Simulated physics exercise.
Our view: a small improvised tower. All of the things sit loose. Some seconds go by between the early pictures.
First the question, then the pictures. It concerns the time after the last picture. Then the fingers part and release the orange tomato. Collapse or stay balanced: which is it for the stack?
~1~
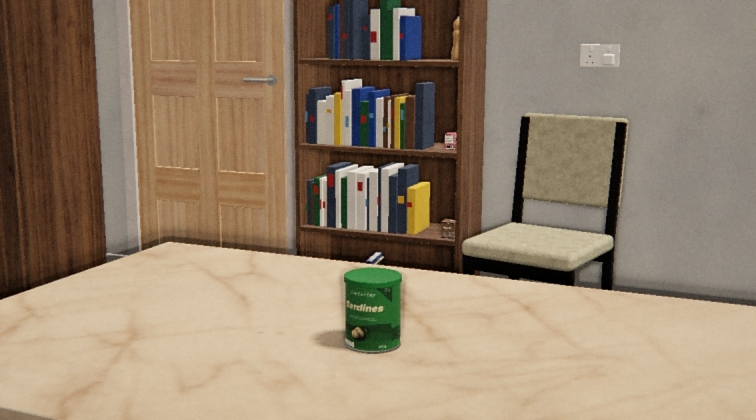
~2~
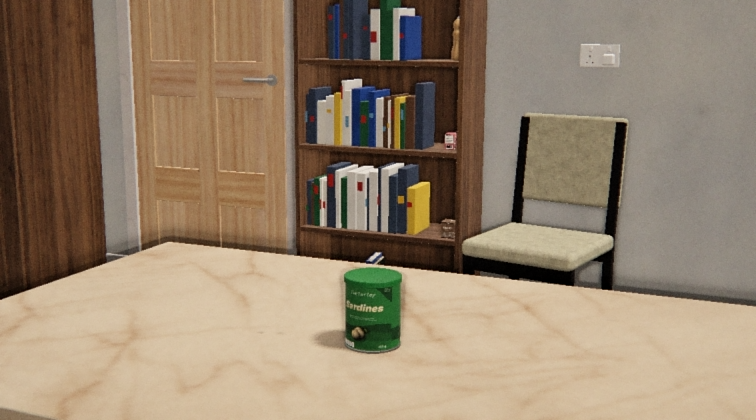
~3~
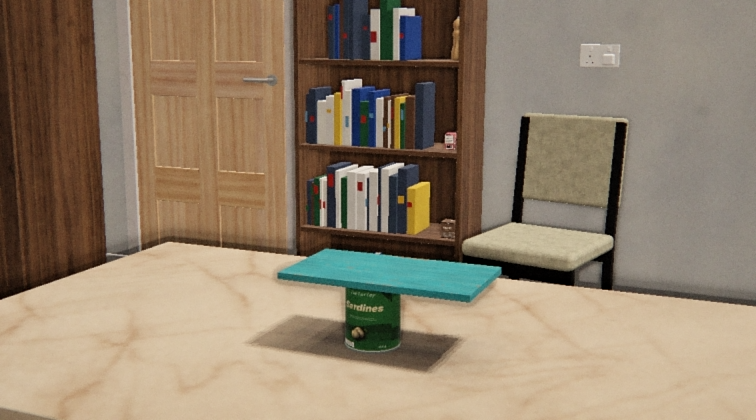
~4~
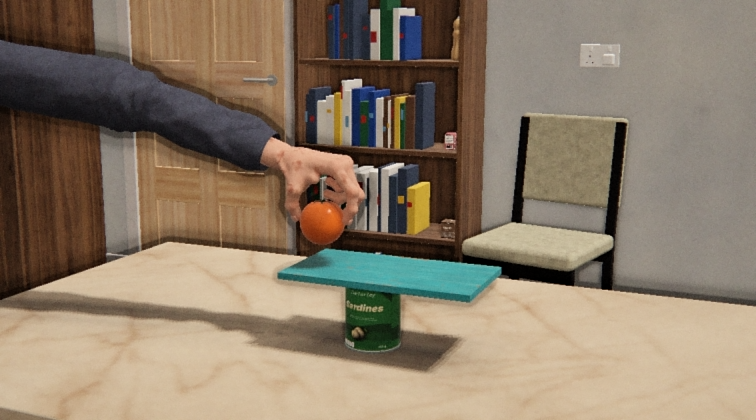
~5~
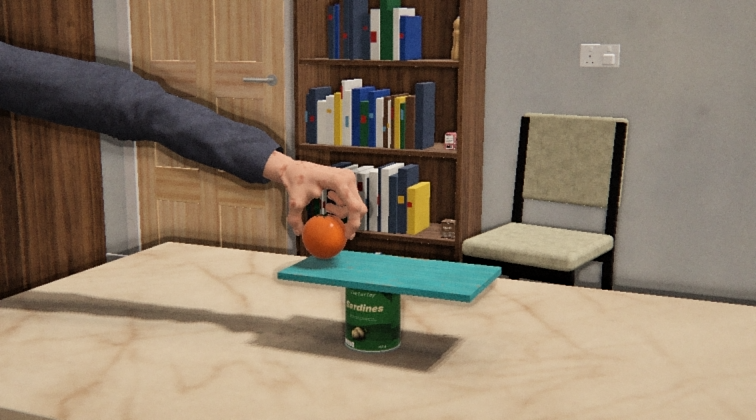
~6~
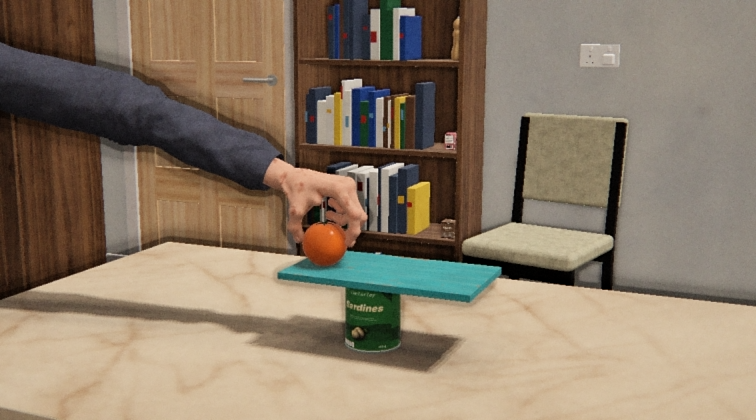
No fall.
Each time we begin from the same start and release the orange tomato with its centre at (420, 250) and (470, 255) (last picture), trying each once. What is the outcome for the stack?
The first time it tumbles down, but the second time it tumbles down.
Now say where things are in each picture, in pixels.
In the first picture, the last thing is not in view yet.
In the second picture, the last thing is not in view yet.
In the third picture, the last thing is not in view yet; turquoise board (391, 273).
The fourth picture shows coming down; orange tomato (322, 222); turquoise board (391, 273).
The fifth picture shows coming down; orange tomato (325, 236); turquoise board (391, 273).
The sixth picture shows in place under the hand; orange tomato (325, 244); turquoise board (391, 273).
Then, 0.40 s on from there, no change.
Then, 1.10 s on from there, orange tomato resting near (325, 244).
In the end, all 3 unmoved. At the end, from the last picture's camera, orange tomato near (325, 244). The stack stays up.
